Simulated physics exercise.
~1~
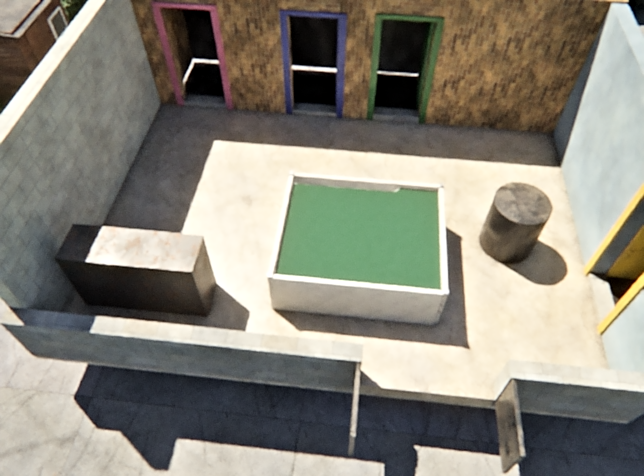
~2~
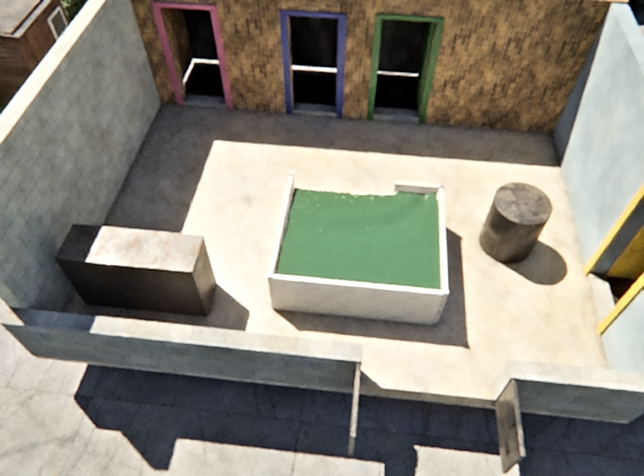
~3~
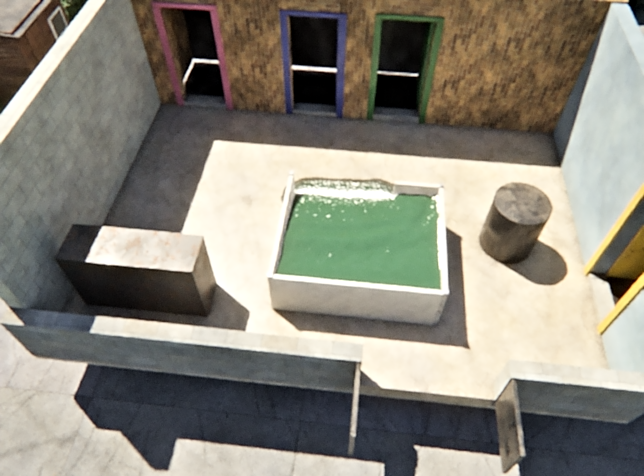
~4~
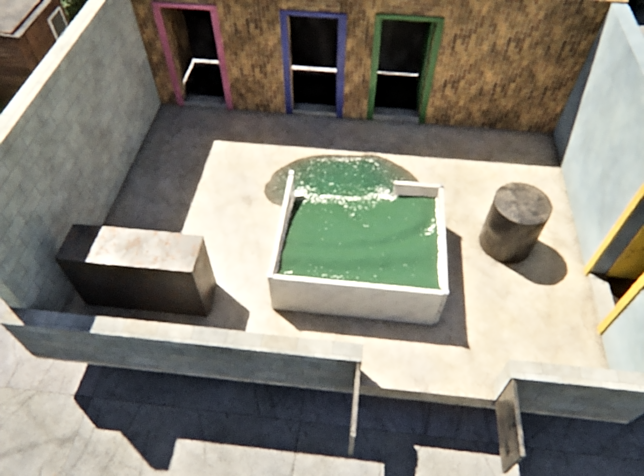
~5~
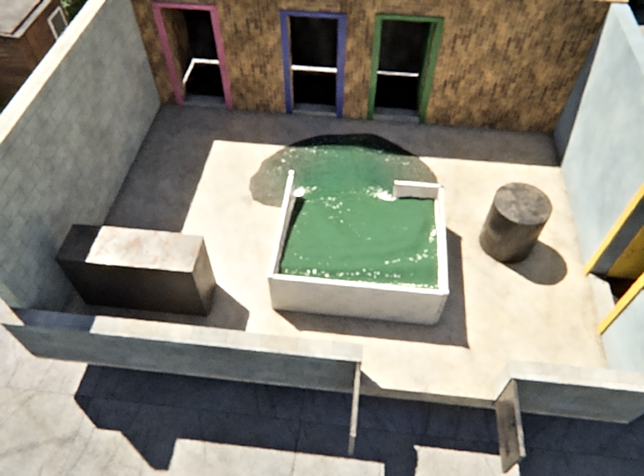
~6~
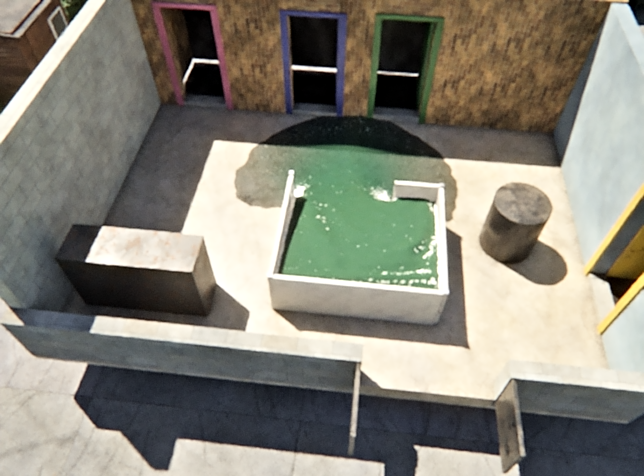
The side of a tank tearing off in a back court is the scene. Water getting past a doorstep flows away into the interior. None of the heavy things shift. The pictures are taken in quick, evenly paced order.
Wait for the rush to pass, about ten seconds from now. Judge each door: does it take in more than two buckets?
As I see it, pink door: Beyond two buckets. Green door: Beyond two buckets. Yellow door: Not beyond two buckets. Blue door: Beyond two buckets.
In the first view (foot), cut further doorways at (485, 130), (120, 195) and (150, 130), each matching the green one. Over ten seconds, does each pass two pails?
In that order: Takes less, stays under, is over.
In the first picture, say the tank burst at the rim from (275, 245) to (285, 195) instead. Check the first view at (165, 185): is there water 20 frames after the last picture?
At that place: Wet.
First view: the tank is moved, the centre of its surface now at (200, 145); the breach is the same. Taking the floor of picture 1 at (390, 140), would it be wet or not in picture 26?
Spot check: Inundated.
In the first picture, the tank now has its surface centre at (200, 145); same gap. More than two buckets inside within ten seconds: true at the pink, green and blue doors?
Pink: Crosses the threshold; green: Falls short; blue: Falls short.
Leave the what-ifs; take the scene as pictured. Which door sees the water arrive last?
That would be the door marked yellow.
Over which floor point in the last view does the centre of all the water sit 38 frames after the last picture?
Near pixel (333, 198).
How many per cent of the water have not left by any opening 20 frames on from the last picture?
I'd say roughly 80 percent.
A moment on, water covers 30 % of the floor; the pink door not reached, the green door over two buckets in, the yellow door not reached, the blue door far over two buckets in.
Next, water covers 35 % of the floor; the pink door wet at the sill, nothing in, the green door far over two buckets in, the yellow door not reached, the blue door far over two buckets in.
Then, water covers 50 % of the floor; the pink door under two buckets in, the green door far over two buckets in, the yellow door not reached, the blue door far over two buckets in.
Later, water covers 80 % of the floor; the pink door over two buckets in, the green door far over two buckets in, the yellow door wet at the sill, nothing in, the blue door far over two buckets in.
In the end, water covers 100 % of the floor; the pink door over two buckets in, the green door far over two buckets in, the yellow door wet at the sill, nothing in, the blue door far over two buckets in.
